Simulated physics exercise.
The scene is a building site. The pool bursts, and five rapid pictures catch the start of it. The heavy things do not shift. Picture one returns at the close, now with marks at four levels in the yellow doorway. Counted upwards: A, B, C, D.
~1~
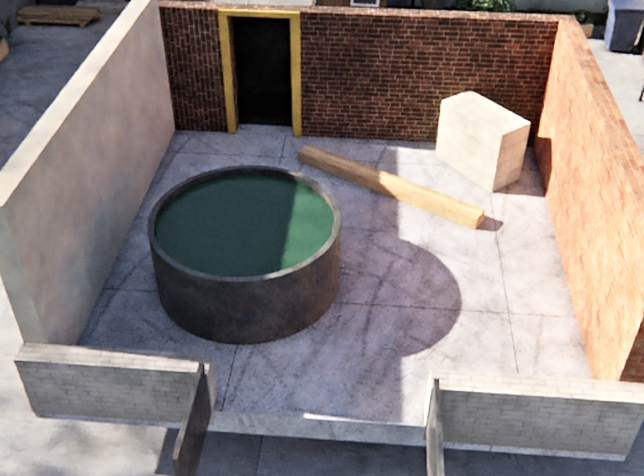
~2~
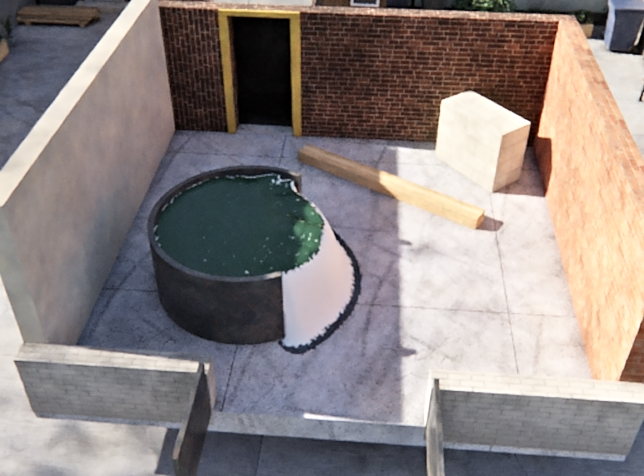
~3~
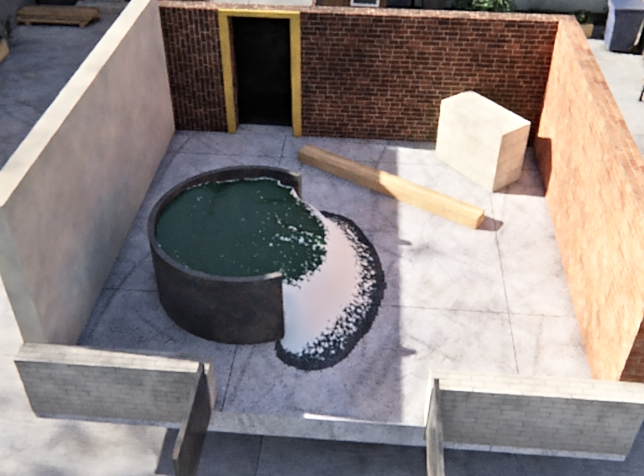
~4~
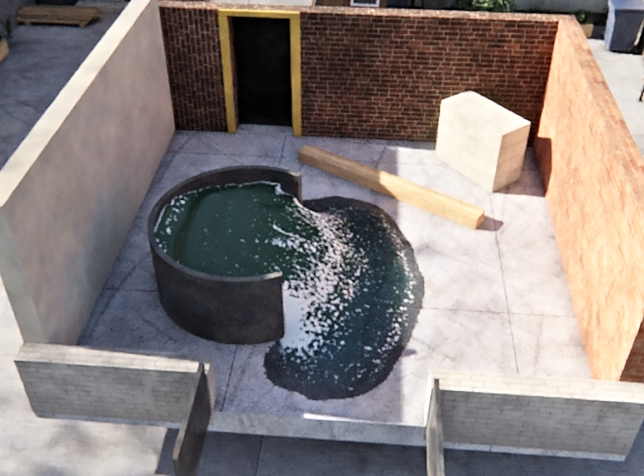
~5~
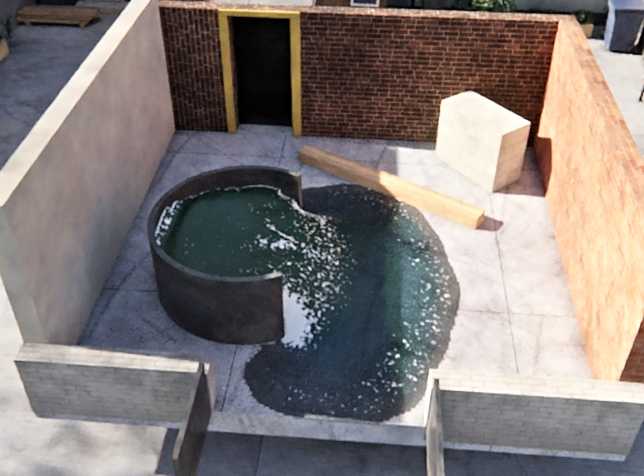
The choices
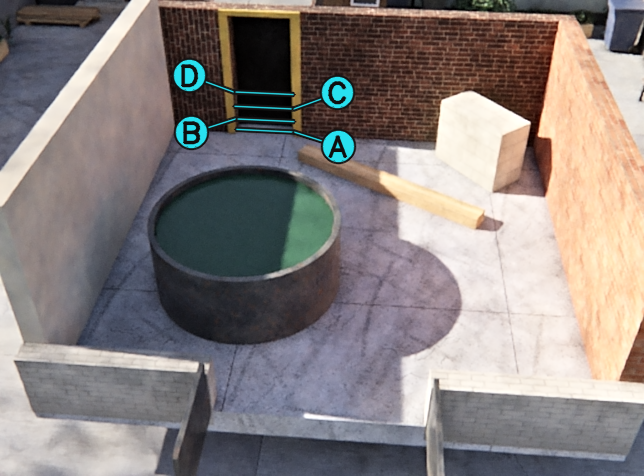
At first, a round pool of still green water stands in a walled building site with a yellow doorway. Then the pool's right side is open and water pours out in a white, foaming sheet, spreading across the paving, past the wooden beam's near edge and toward the front opening.
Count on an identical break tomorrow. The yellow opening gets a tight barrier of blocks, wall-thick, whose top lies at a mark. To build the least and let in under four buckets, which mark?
A will do.
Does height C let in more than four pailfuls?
No.
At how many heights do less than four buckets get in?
All four.
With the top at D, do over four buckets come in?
No, not at all.
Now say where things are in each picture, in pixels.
Water in the pool at rest, its middle at (245, 223); foot of the yellow doorway at (265, 134); open gate at (320, 358).
Water covers 3 % of the ground and shows as far out as (306, 328).
Water covers 7 % of the ground and shows as far out as (295, 307).
Water covers 15 % of the ground and shows as far out as (386, 218).
Water covers 25 % of the ground and shows as far out as (344, 187).
On the marked copy, A at (265, 130); B at (264, 120); C at (264, 107); D at (263, 93); from the bottom up A, B, C, D.
Choosing A, a splash gets over, under a bucket.
Choosing B, nothing gets over.
Choosing C, nothing gets over.
Choosing D, nothing gets over.
